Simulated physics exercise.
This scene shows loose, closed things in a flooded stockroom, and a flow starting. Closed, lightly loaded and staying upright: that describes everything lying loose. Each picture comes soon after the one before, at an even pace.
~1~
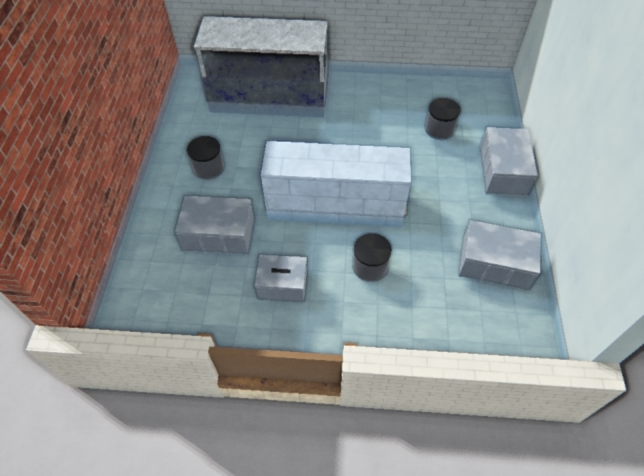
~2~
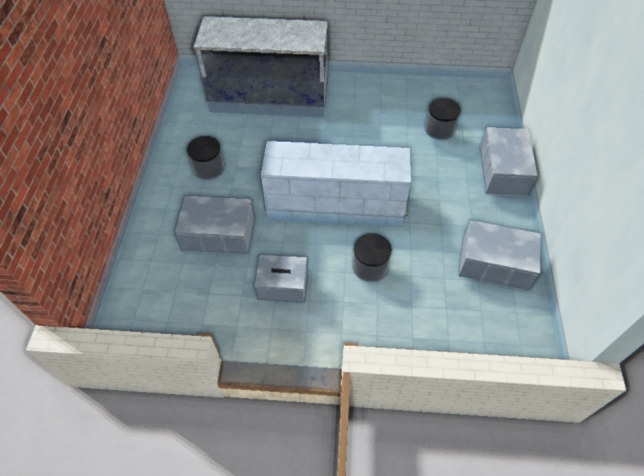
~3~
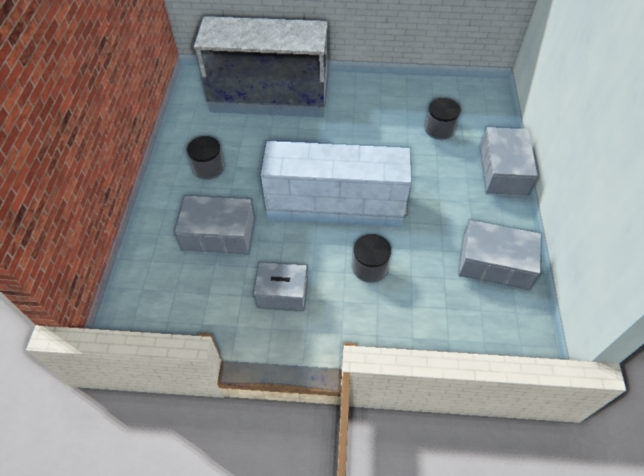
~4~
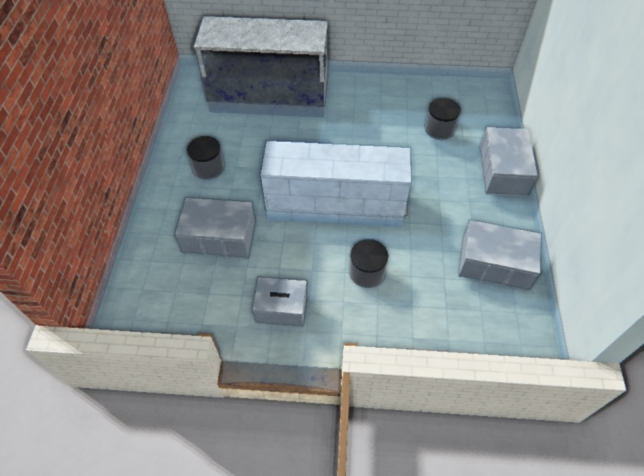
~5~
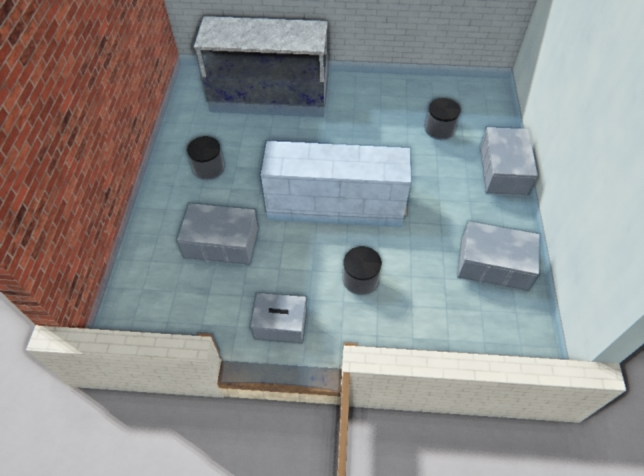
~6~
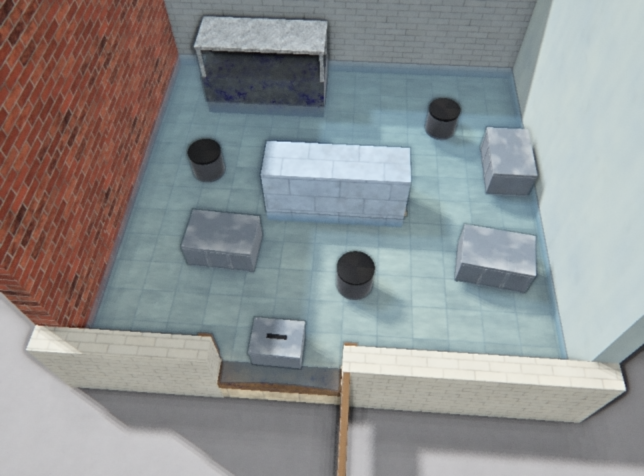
At the start, grey boxes and dark round containers sit still in a flooded, tiled room with its brown door shut. The door swings outward, then the small slotted box drifts to the front, close to the open doorway, while the nearest round container shifts slightly forward and left.
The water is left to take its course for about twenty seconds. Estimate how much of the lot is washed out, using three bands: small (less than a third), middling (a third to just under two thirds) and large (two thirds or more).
Large.
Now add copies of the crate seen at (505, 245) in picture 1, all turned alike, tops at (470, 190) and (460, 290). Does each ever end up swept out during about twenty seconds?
Taking them in the order asked, the first is removed while the second is removed.
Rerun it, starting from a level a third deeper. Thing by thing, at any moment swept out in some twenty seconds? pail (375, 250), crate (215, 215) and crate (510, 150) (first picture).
In order, flushed away, flushed away and held back.
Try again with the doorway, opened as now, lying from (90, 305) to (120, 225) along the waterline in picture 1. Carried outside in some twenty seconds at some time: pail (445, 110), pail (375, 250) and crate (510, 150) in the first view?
Item one doesn't escape, item two gets away, item three doesn't escape.
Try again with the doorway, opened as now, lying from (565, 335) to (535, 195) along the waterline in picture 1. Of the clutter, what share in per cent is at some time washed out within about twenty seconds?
Estimate: Near 90 per cent.
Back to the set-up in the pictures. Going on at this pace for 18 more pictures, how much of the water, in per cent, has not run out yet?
Something like 72 per cent, give or take.
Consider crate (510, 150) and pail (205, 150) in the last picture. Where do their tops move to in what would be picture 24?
Approximately (514, 210), then (207, 251).
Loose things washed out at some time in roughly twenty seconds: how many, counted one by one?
It adds up to 5.
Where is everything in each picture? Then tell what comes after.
The first frame shows a tote at (281, 271) floats; a pail at (373, 249) floats; 0 of 7 have shifted.
The second frame shows a tote at (281, 271) floats; a pail at (373, 249), afloat; 0 of 7 have shifted.
The third frame shows a tote at (281, 280), afloat, close to its start; a pail at (373, 250) floats; 1 of 7 have shifted.
The fourth frame shows a tote at (280, 295) floats, close to its start; a pail at (369, 255) floats, close to its start; 2 of 7 have shifted.
The fifth frame shows a tote at (279, 312) floats, a stride from its start; a pail at (363, 262), afloat, close to its start; 3 of 7 have shifted.
The sixth frame shows a tote at (277, 337), afloat, a stride from its start; a pail at (356, 267), afloat, close to its start; 3 of 7 have shifted.
A moment on, 1 of 7 are out; 6 afloat.
Next, 3 of 7 are out; 4 afloat.
Later, 5 of 7 are out; 2 afloat.
In the end, 5 of 7 are out; 2 afloat.
